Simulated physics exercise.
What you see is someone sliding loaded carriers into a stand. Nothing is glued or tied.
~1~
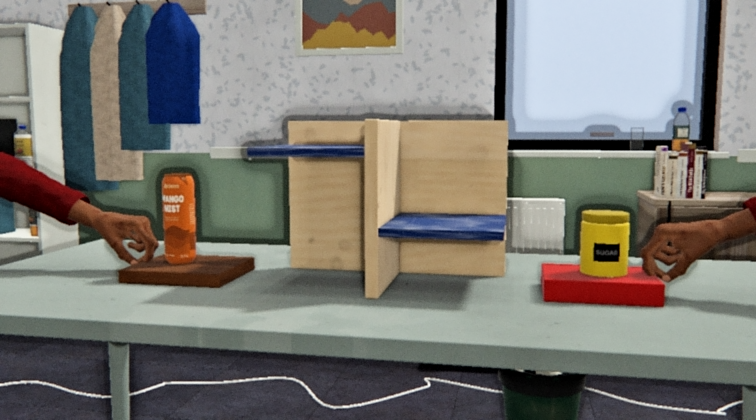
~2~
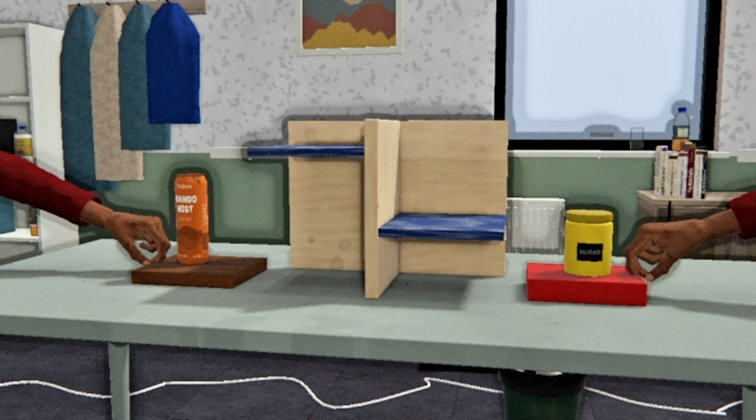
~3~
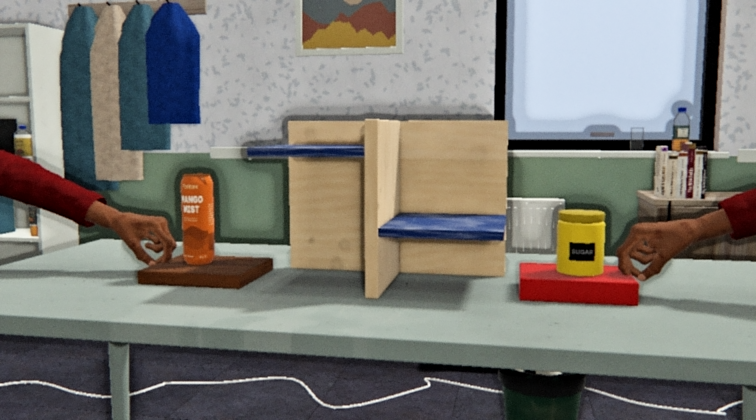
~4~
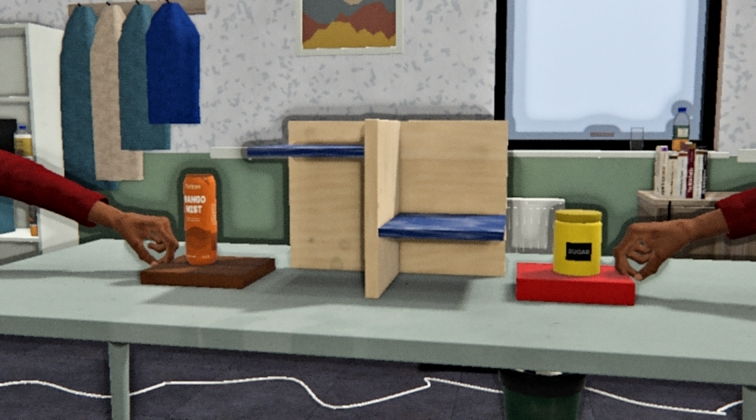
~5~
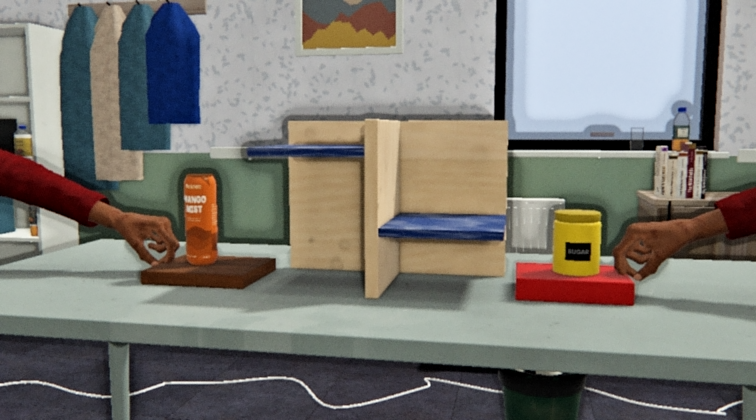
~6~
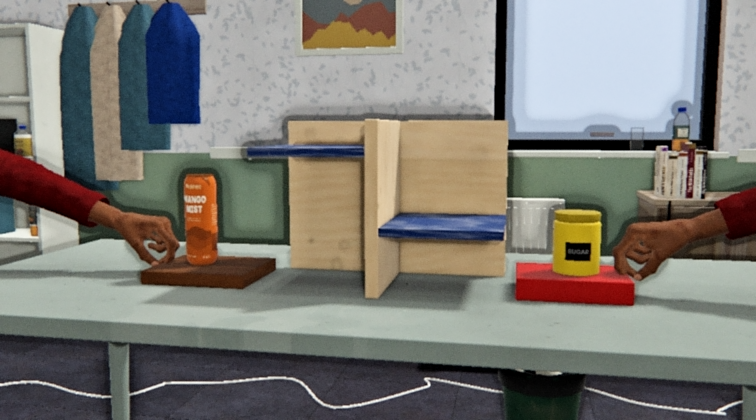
Two hands slid a brown board carrying an orange can and a red tray carrying a yellow jar a short way inward from either side of a wooden stand with blue shelves, then stayed still.
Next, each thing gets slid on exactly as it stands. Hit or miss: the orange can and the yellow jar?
At the end, the orange can fits. The yellow jar does not fit.
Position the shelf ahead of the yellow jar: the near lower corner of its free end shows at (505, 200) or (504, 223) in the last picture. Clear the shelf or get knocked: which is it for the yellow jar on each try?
Free, hit.
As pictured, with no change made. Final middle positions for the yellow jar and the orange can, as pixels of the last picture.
In order: (564, 271); (310, 223).
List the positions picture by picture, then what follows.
The first picture shows hands sliding the things forward; orange can (180, 219); yellow jar (604, 243); red tray (598, 284).
The second picture shows hands sliding the things forward; yellow jar (588, 242); shelf (384, 203).
The third picture shows hands sliding the things forward; orange can (198, 219); brown board (208, 270).
The fourth picture shows hands sliding the things forward; yellow jar (577, 242); red tray (571, 283).
The fifth picture shows hands sliding the things forward; orange can (201, 219); shelf (384, 203).
The sixth picture shows hands sliding the things forward; orange can (201, 219); yellow jar (576, 242); brown board (212, 270).
Then, 1.88 s past the last view, orange can riding along near (301, 223); yellow jar pushed back on its carrier near (527, 240).
Finally, the orange can passes below, near (310, 223); the yellow jar is knocked back, near (564, 272).
